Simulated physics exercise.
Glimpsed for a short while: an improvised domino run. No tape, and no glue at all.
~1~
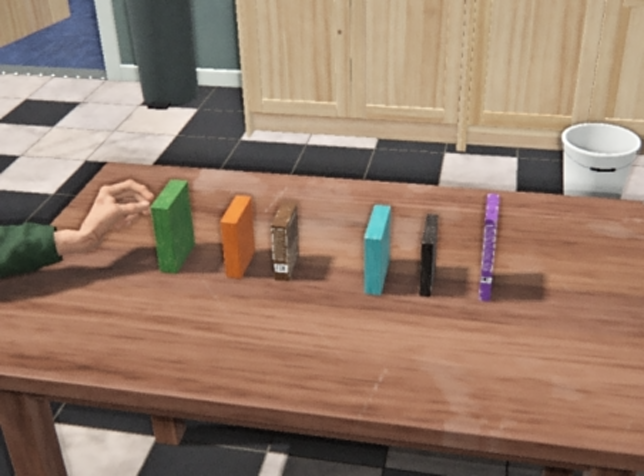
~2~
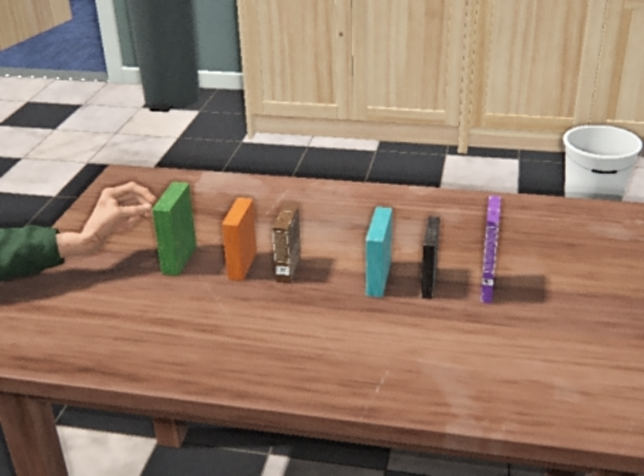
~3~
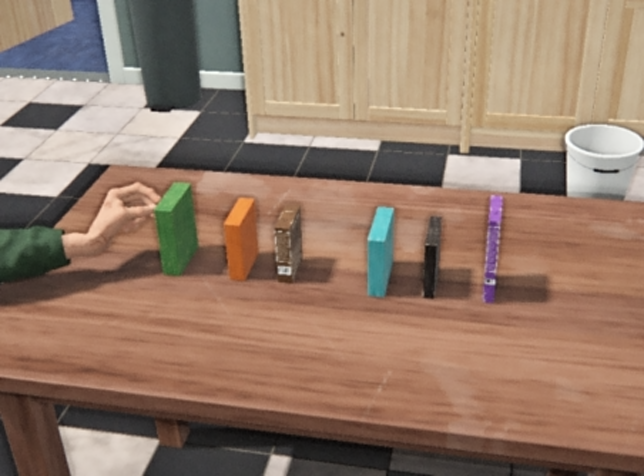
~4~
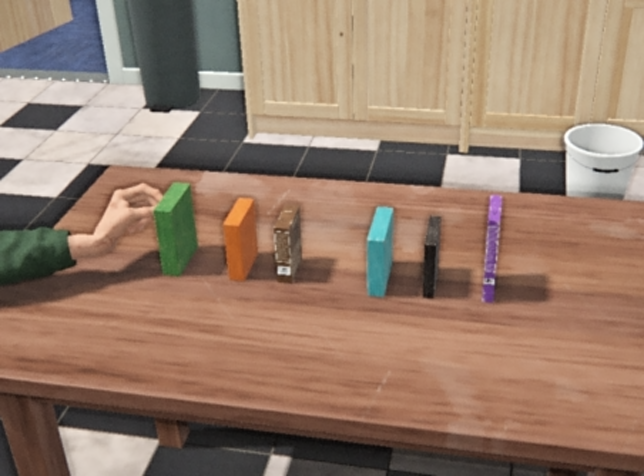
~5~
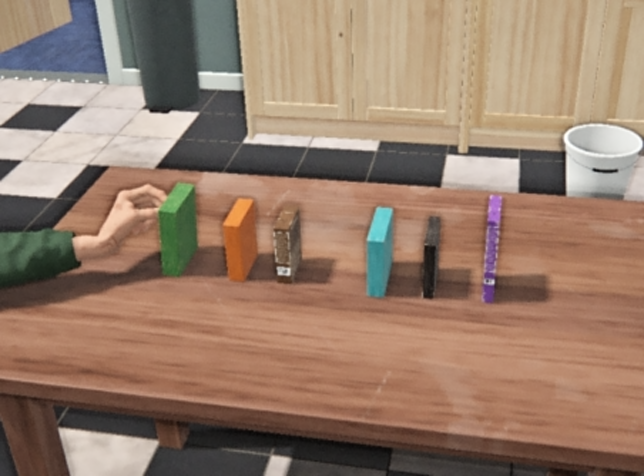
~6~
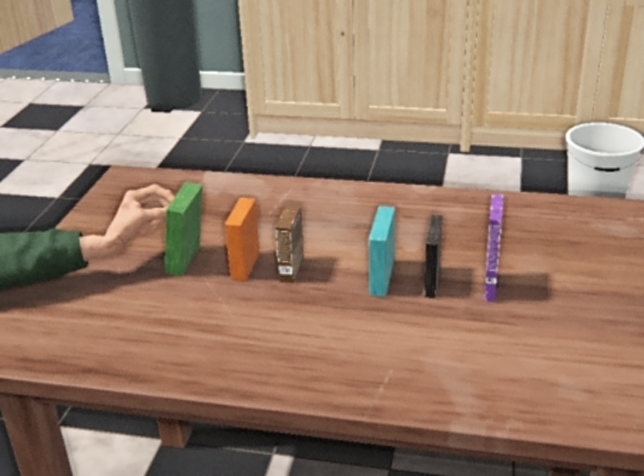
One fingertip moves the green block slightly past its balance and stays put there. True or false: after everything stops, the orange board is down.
True.
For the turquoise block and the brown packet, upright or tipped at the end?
So the turquoise block does not fall, and the brown packet comes down.
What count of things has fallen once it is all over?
3 of them.
Then, 0.50 s on from there, green block 75° over; orange board turned 64° from how it was put near (279, 251); brown packet turned 51° from how it was put.
Then, 0.60 s on from there, green block 77° over; orange board turned 73° from how it was put near (286, 256); brown packet on its side.
In the end, toppled on the table, orange board and brown packet; the other 2 unmoved. At the end, from the last picture's camera, orange board near (289, 256).
